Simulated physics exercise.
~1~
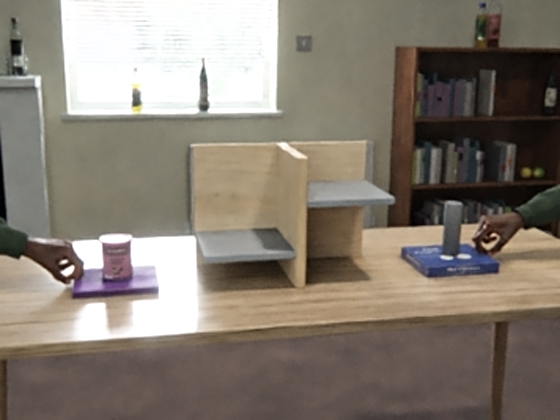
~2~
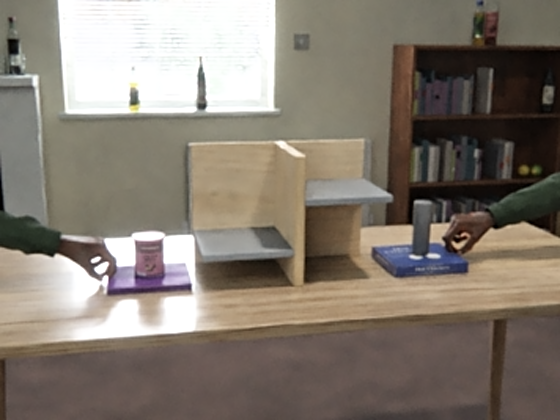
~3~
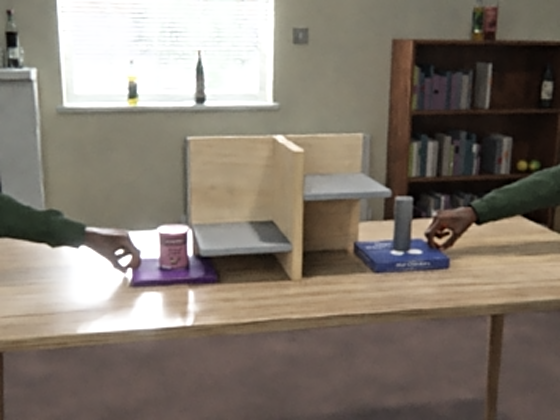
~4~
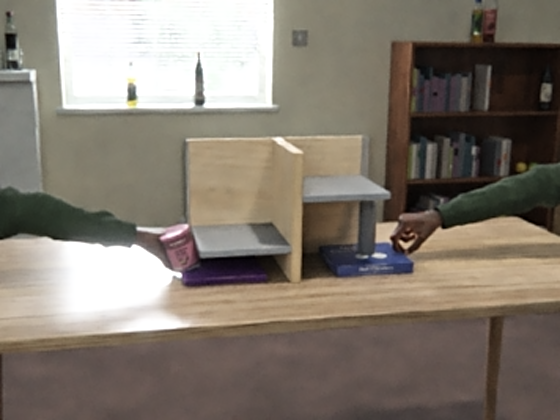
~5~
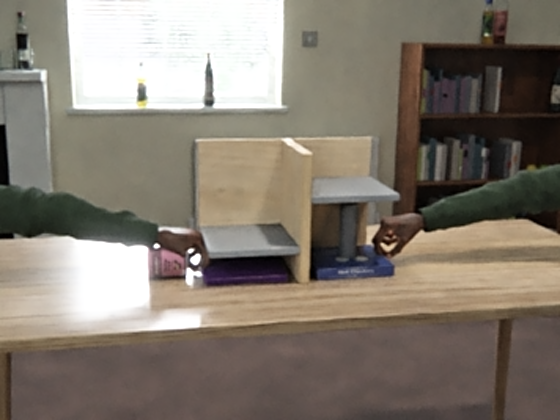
Two hands push loaded trays inward along a wooden table, seen from the front by a slightly swaying camera in a room with a window and a bookcase. On the left, a pink tin stands on a purple board; on the right, a grey candle stands on a blue packet. Between them is a wooden rack with a grey shelf on each side, the left one lower. As the board slides under the left shelf, the tin strikes it, tilts back and ends on its side by the hand. The candle passes beneath the right shelf, still upright on its packet.
